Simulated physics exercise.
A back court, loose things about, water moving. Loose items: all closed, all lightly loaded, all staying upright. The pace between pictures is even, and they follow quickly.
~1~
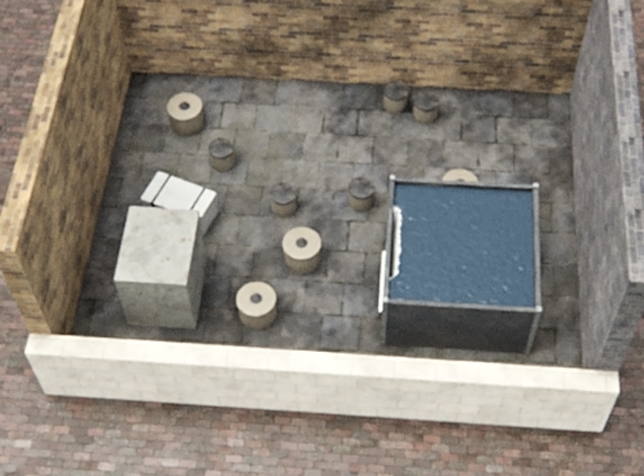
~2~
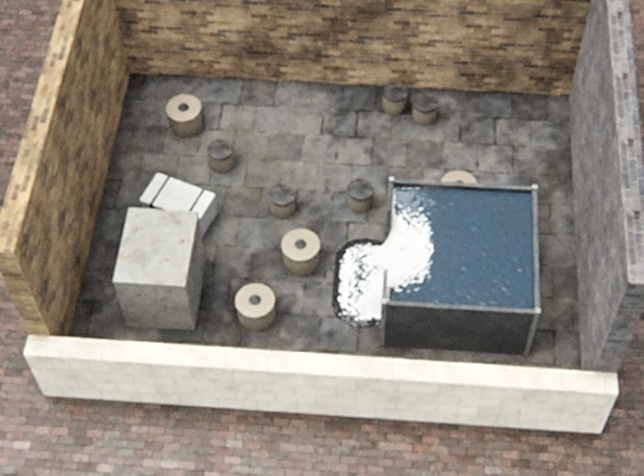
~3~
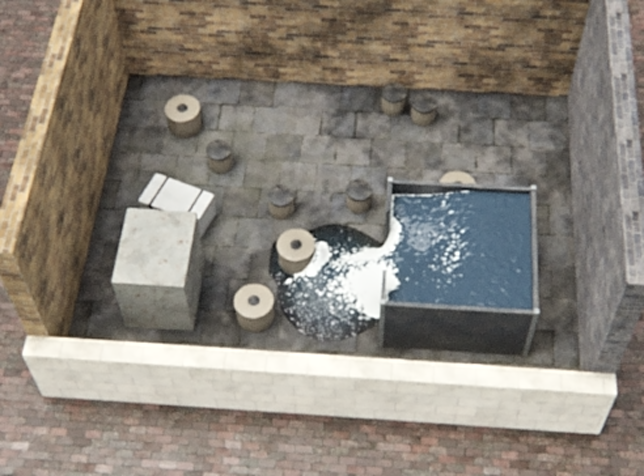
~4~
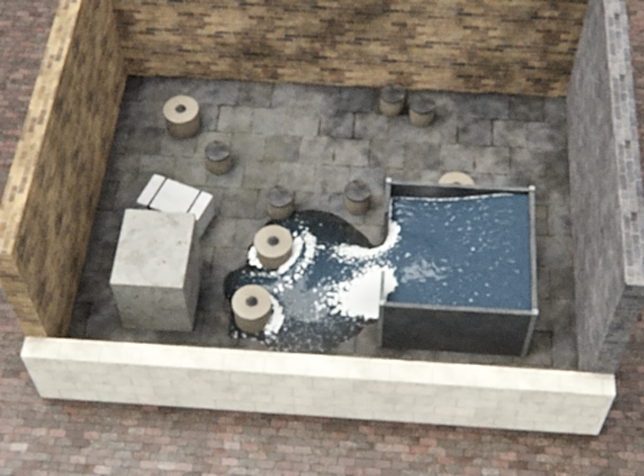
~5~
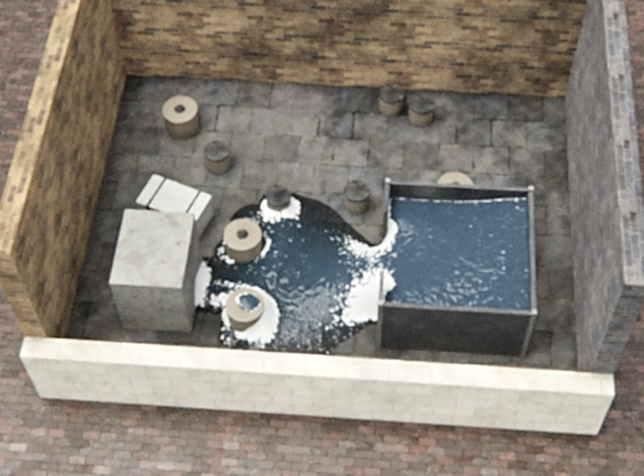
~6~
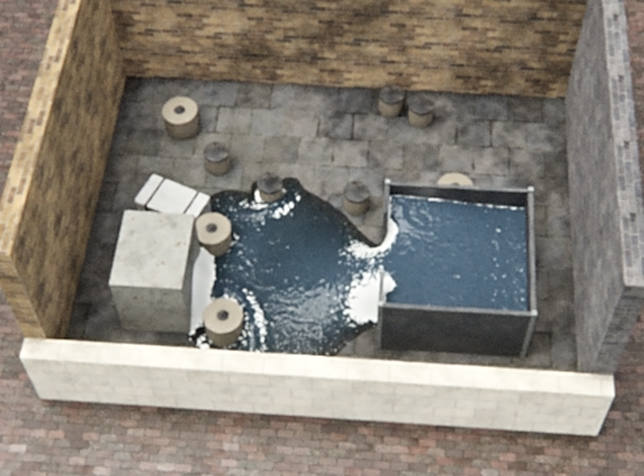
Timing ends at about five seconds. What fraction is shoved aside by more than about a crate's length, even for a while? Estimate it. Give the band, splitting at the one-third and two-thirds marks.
Two thirds or higher.
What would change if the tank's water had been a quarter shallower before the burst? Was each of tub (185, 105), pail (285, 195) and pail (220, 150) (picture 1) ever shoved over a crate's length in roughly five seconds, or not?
Well, in sequence: Carried that far, carried that far, carried that far.
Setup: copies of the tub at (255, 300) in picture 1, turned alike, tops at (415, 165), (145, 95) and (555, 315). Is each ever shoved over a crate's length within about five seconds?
Copy one: Barely shifts; copy two: Slides well clear; copy three: Barely shifts.
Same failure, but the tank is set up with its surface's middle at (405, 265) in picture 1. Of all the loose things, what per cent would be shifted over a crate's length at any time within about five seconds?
Close to 70 in a hundred.
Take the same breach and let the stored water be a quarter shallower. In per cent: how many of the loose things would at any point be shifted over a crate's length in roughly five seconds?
My estimate is around 60 percent.
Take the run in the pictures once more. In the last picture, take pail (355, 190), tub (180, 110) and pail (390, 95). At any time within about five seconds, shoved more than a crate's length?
Item one never gets that far, item two gets that far, item three gets that far.
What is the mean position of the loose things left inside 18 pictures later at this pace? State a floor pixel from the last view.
Roughly (278, 161).
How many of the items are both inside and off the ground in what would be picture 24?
I make it 5 of them.
A moment on, 4 of 10 are well off their spots; 1 afloat.
Next, 5 of 10 are well off their spots; 4 afloat.
Later, 6 of 10 are well off their spots; 5 afloat.
In the end, 8 of 10 are well off their spots, and 8 have been at some point; 4 afloat.
